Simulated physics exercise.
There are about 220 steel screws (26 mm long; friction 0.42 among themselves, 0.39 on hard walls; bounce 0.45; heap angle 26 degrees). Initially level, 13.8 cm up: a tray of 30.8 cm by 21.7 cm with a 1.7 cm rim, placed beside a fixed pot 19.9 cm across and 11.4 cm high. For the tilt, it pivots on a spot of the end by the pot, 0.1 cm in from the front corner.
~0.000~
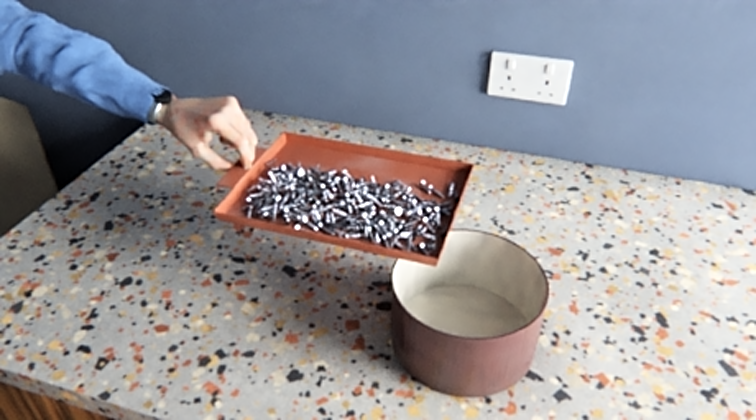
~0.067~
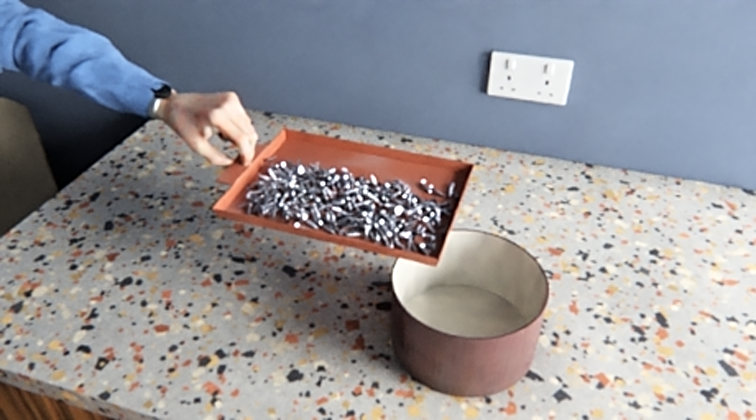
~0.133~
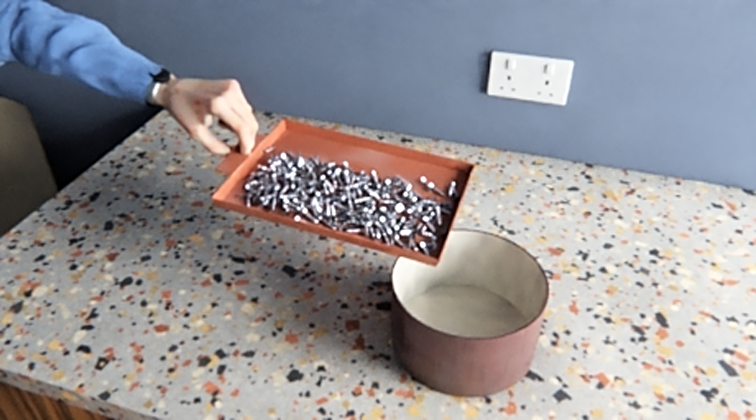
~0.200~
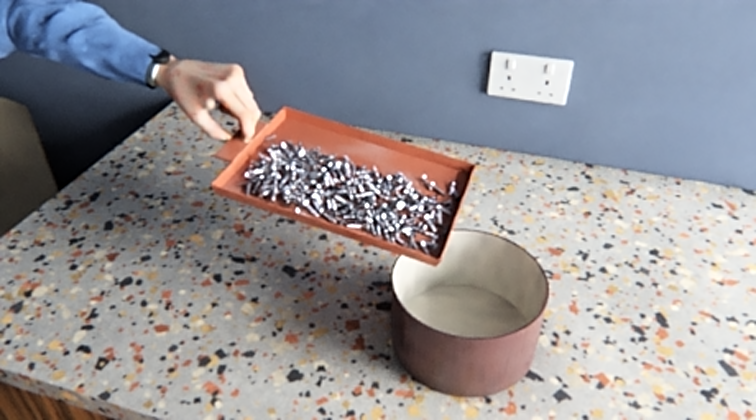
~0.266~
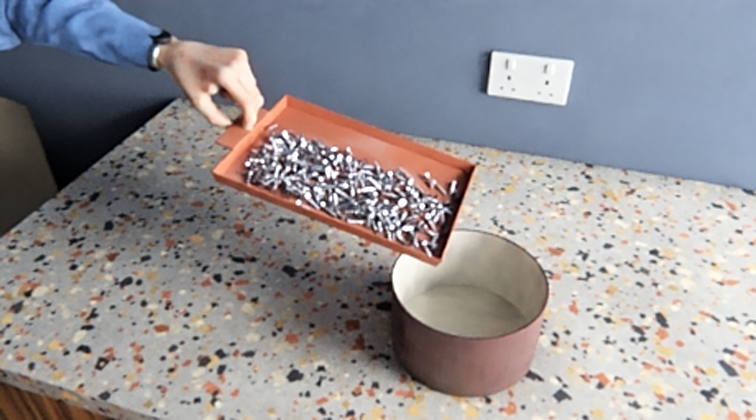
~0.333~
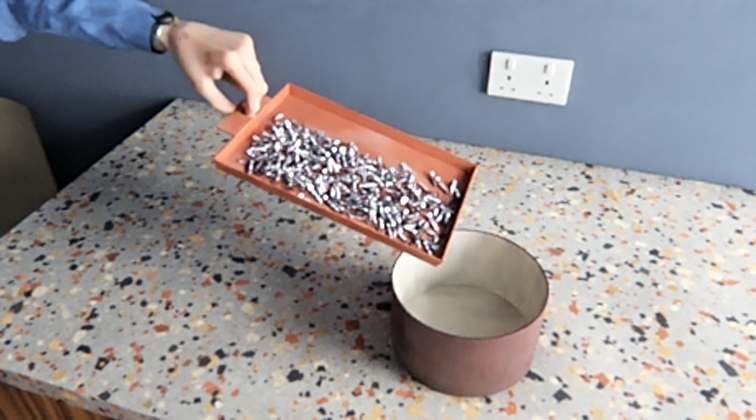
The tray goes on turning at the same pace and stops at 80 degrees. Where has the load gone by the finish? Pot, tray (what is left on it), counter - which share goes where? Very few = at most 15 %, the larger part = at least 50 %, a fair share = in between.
Pot - the larger part, left on the tray - very few, counter - a fair share.
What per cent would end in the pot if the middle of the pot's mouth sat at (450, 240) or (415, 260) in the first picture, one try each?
About 90 percent the first time and about 55 percent the second.
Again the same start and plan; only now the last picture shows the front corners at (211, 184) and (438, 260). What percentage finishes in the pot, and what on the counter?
Pot 65, counter 35.
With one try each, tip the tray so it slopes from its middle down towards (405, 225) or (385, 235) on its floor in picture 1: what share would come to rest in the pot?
I'd put it at about 100 per cent for the first tilt and about 95 per cent for the second.
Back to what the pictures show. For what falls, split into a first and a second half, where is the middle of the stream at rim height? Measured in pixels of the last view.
Around (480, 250), then around (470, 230).
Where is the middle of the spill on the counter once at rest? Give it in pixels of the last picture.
I'd put it near (491, 271).
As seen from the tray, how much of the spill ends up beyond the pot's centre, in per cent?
It comes to near 60 percent.
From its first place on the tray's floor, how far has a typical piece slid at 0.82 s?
By then it sits near 11 cm from where it began.
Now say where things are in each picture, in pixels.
In the first frame, tray tilt 0 degrees, front corners at (217, 210) and (437, 257); middle of the pieces at (349, 201); pot at (469, 279).
In the second frame, tray tilt 1 degrees, front corners at (217, 207) and (437, 257); middle of the pieces at (349, 199).
In the third frame, tray tilt 4 degrees, front corners at (216, 196) and (438, 257), lowest corner right front; middle of the pieces at (349, 195).
In the fourth frame, tray tilt 9 degrees, front corners at (215, 184) and (438, 257), lowest corner right front; middle of the pieces at (350, 189).
In the fifth frame, tray tilt 13 degrees, front corners at (216, 171) and (439, 257), lowest corner right front; middle of the pieces at (352, 183).
In the sixth frame, tray tilt 17 degrees, front corners at (218, 158) and (440, 258), lowest corner right front; middle of the pieces at (354, 177); pot at (469, 279). Its pace works out near 60 degrees a second.
After 0.82 s, tilt 47 degrees; the tray holds 100 %, the pot 0 %.
Then, at 1.15 s, tilt 67 degrees; the tray holds 55 %, the pot 35 %.
Then, at 1.57 s, tilt 80 degrees; the tray holds 15 %, the pot 60 %.
At rest (2.4 s), pot 65 %, tray 0 %, counter 35 %.
